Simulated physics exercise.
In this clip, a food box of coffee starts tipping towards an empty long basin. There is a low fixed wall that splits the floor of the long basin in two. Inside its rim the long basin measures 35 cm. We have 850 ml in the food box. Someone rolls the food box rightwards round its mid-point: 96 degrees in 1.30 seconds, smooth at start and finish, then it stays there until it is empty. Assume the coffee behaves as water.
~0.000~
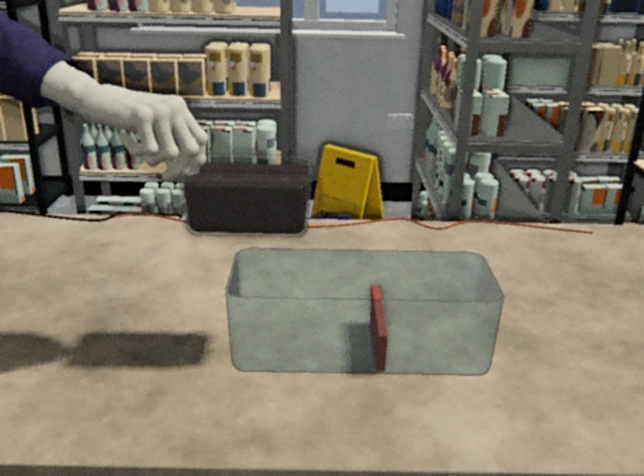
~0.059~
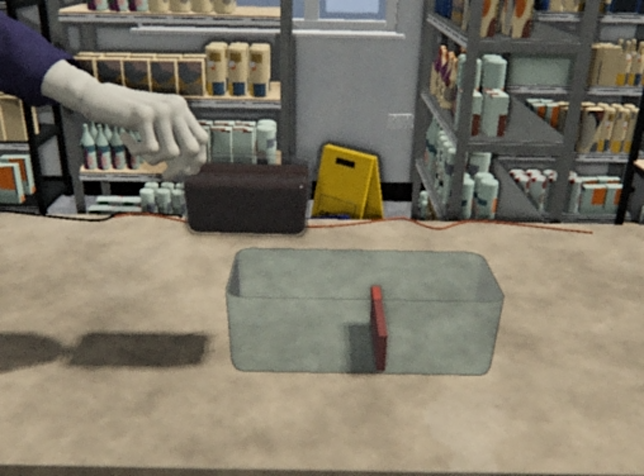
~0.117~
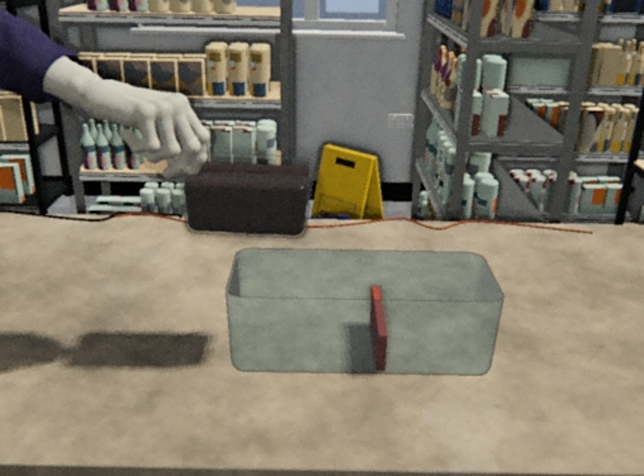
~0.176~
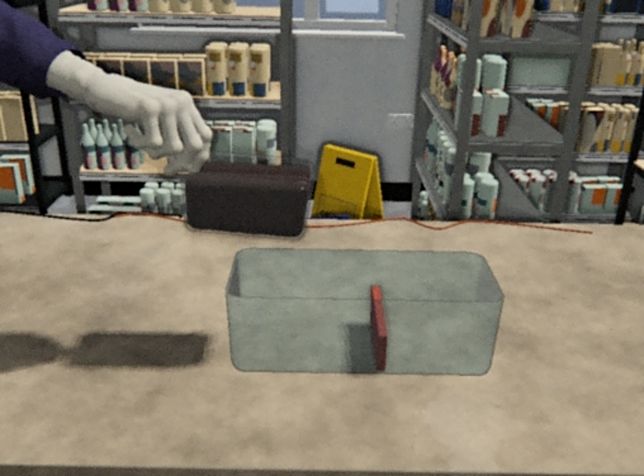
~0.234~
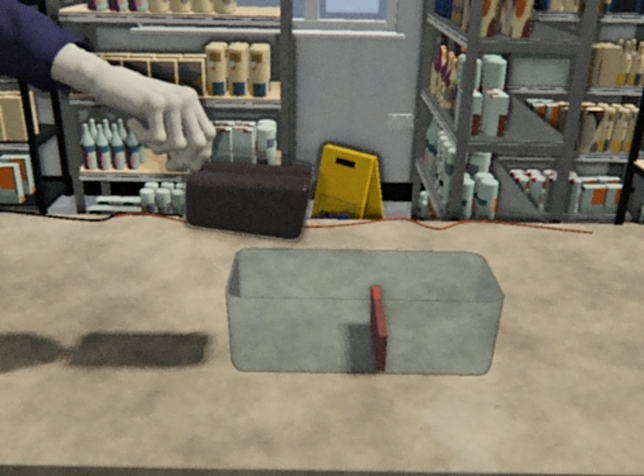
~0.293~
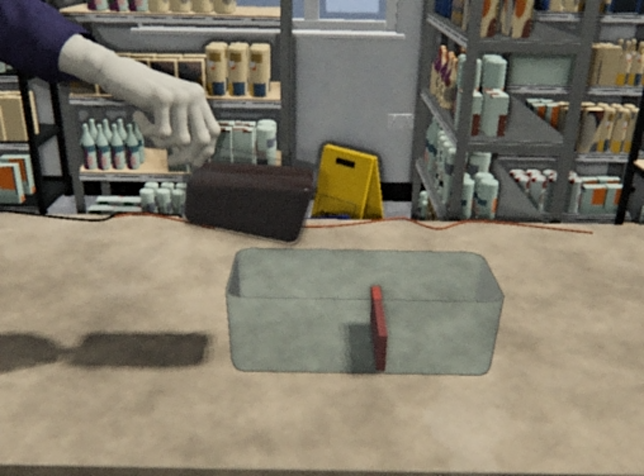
At first, a pale hand hangs above a dark box held level over a counter, behind an empty, clear long basin with a red divider inside. Then the box slowly rolls rightwards, its right side dipping slightly, while the hand shifts a little and the basin stays still.
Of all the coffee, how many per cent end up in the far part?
Roughly 11 per cent.
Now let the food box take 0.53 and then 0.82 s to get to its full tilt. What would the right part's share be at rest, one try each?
I'd say 5 percent on the first go, 5 percent on the next.
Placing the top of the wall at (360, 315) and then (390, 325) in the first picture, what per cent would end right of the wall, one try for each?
Result: 55 per cent, then 10 per cent.
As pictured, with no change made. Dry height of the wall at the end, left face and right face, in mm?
Left about 26 mm, right about 50 mm.
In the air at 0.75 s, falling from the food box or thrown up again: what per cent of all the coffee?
Near 26 per cent at that time.
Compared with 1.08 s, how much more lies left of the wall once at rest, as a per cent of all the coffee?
Some 14 per cent.
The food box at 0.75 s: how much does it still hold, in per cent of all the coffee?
Still held: Roughly 52 % of the total.
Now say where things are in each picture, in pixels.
In the first frame, tilt 0°; pouring edge (311, 168); surface from (188, 173) to (309, 174); the long basin's rim runs from (232, 272) to (493, 277); the wall's top is at (379, 311).
In the second frame, tilt 0°; pouring edge (312, 169); surface from (188, 173) to (309, 175).
In the third frame, tilt 2°; pouring edge (312, 170); surface from (189, 171) to (310, 175).
In the fourth frame, tilt 4°; pouring edge (313, 173); surface from (190, 172) to (311, 176).
In the fifth frame, tilt 7°; pouring edge (314, 176); surface from (191, 171) to (313, 177).
In the sixth frame, tilt 12°; pouring edge (316, 181); surface from (191, 172) to (315, 177).
Then, 0.75 s in, the tilt is 59° and 52 per cent is still to pour, 20 is left of the wall and 2 right of it.
Then, 1.08 s in, the tilt is 89° and 12 per cent is still to pour, 73 is left of the wall and 10 right of it.
Then, 1.42 s in, the tilt is 96° and 2 per cent is still to pour, 86 is left of the wall and 11 right of it.
Then, 1.80 s in, the tilt is 96° and 0 per cent is still to pour, 88 is left of the wall and 11 right of it.
Finally, 88 per cent lies left of the wall, 11 right of it and 1 outside.
